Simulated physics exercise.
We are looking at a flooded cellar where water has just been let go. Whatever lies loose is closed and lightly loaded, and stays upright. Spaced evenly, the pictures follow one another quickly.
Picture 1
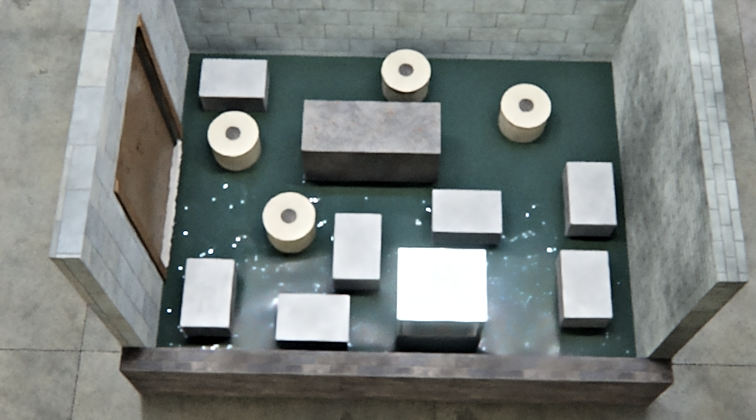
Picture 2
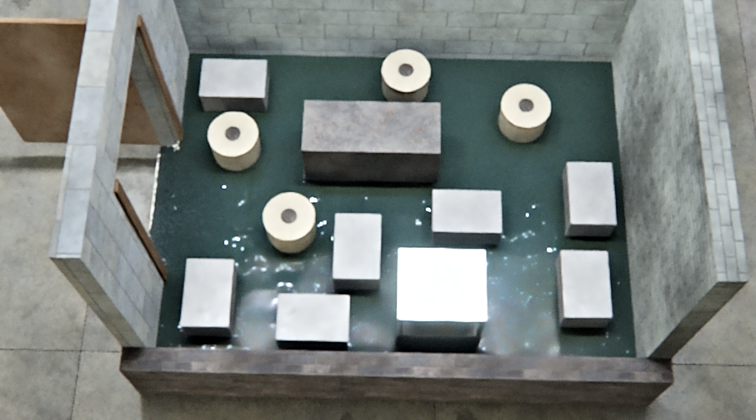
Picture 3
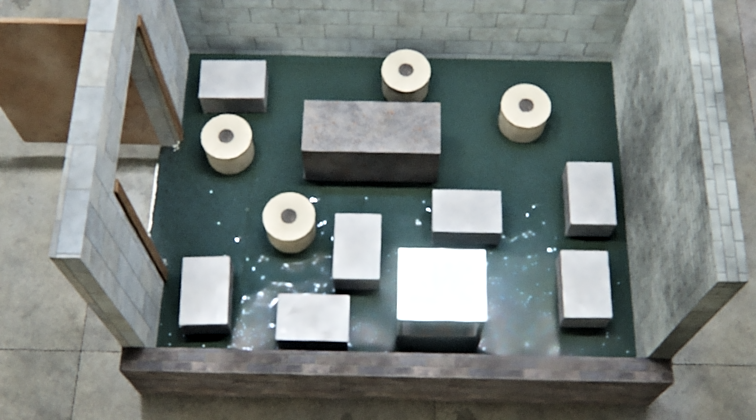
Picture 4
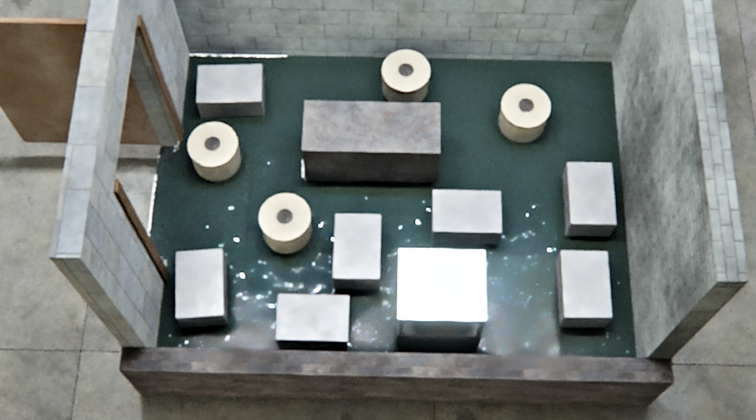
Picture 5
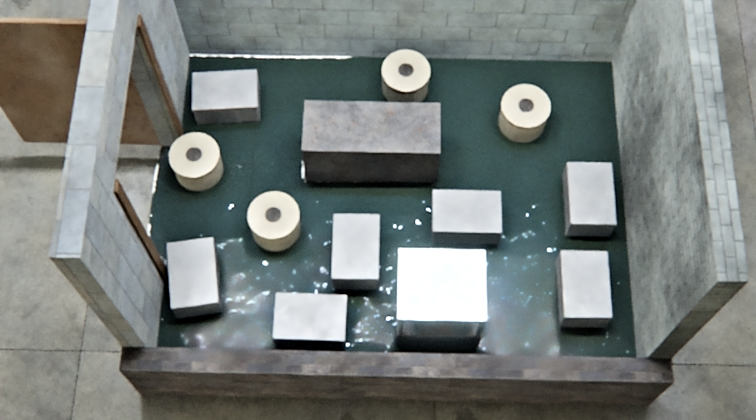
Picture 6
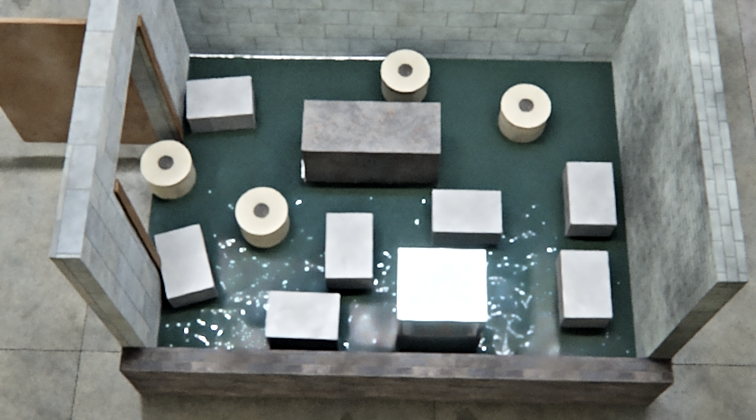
A brown door swings open on the left, and nearby floating blocks drift toward it.
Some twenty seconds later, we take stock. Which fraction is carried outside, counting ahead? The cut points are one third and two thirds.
Reaches two thirds.
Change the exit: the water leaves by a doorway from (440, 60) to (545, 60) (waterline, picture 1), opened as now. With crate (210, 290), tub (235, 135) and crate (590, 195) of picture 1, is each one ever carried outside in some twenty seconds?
The three give no escape, escape and escape, in that order.
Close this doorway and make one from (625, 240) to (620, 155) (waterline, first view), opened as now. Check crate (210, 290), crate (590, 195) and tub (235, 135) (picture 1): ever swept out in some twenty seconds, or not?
Answer, item by item: Not lost, lost, not lost.
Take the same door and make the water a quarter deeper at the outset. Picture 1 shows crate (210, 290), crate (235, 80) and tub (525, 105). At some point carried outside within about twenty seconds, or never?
As listed: Yes, yes, kept in.
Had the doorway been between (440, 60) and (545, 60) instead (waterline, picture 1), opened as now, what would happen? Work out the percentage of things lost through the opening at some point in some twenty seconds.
About 50 %.
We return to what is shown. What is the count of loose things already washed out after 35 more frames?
The number works out to 8.
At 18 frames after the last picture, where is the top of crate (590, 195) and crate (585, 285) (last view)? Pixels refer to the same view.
(554, 191) and (552, 275), roughly.
A moment on, 2 of 11 are out; 9 afloat.
Next, 5 of 11 are out; 6 afloat.
Later, 8 of 11 are out; 3 afloat.
In the end, 8 of 11 are out; 3 afloat.
